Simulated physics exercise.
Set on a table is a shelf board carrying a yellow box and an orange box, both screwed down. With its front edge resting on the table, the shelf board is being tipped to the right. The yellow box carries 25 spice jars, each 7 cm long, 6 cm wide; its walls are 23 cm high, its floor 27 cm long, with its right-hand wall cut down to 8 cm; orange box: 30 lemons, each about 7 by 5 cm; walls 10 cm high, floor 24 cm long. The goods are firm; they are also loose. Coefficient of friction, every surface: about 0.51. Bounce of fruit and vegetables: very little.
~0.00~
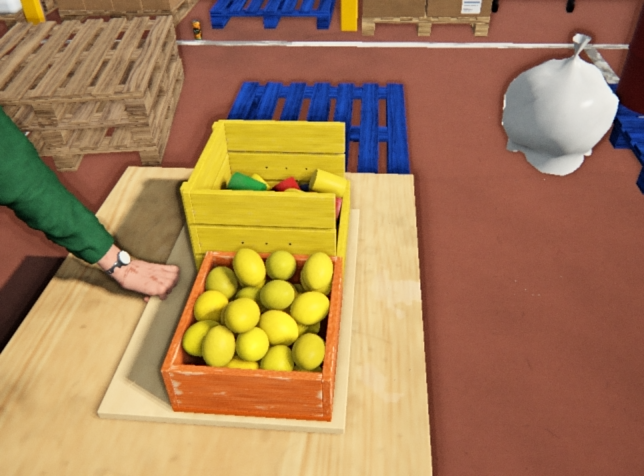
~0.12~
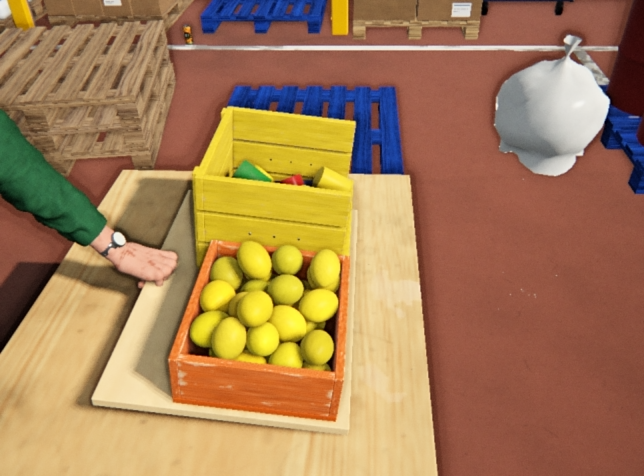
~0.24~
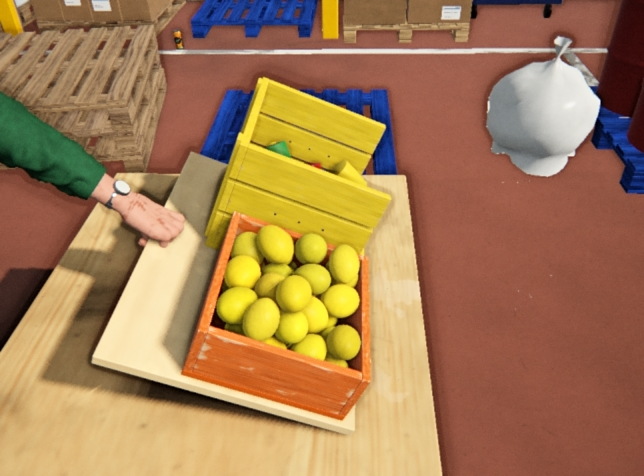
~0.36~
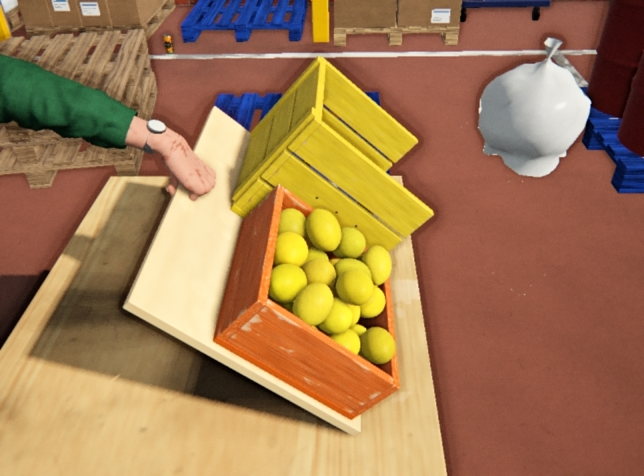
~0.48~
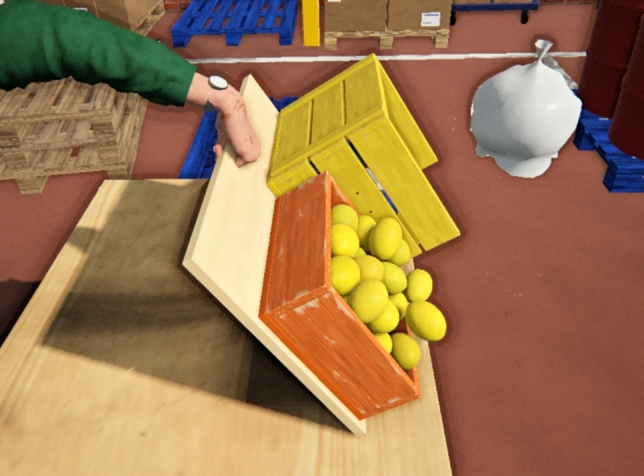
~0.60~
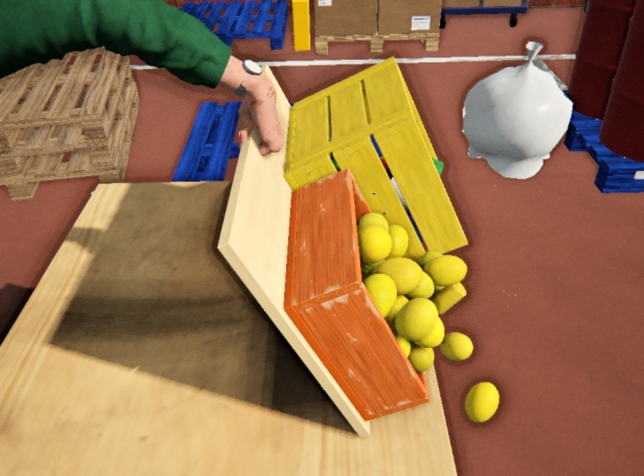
Green-sleeved arm tipping a board with yellow and orange boxes steeply right, then round yellow fruit tumbling from the orange box.
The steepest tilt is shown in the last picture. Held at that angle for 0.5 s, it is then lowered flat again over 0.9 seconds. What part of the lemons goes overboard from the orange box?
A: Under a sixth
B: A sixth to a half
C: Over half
B.
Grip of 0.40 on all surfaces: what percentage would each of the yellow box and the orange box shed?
Then yellow box 60, orange box 50 per cent.
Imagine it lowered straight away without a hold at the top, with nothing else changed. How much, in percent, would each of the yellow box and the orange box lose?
Yellow box: 60%, orange box: 30%.
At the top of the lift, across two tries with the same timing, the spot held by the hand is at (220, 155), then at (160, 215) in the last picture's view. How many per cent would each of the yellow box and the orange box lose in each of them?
Loss per try - yellow box 50 / 10 percent, orange box 20 / 0 percent.
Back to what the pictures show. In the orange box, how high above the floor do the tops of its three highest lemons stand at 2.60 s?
About 11 cm.
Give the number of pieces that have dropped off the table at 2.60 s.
About 25.
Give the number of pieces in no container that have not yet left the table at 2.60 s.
The number is some 0.
After 0.92 s, tilt 65°; the yellow box is down by 14 of 25 and the orange box is down by 10 of 30.
After 1.32 s, tilt 55°; the yellow box is down by 14 of 25 and the orange box is down by 11 of 30.
After 1.88 s, tilt 3°; the yellow box is down by 14 of 25 and the orange box is down by 11 of 30.
Final count (at 2.60 s), the yellow box is down by 14 of 25 and the orange box is down by 11 of 30. Asked share, 11 of 30, 37 per cent.
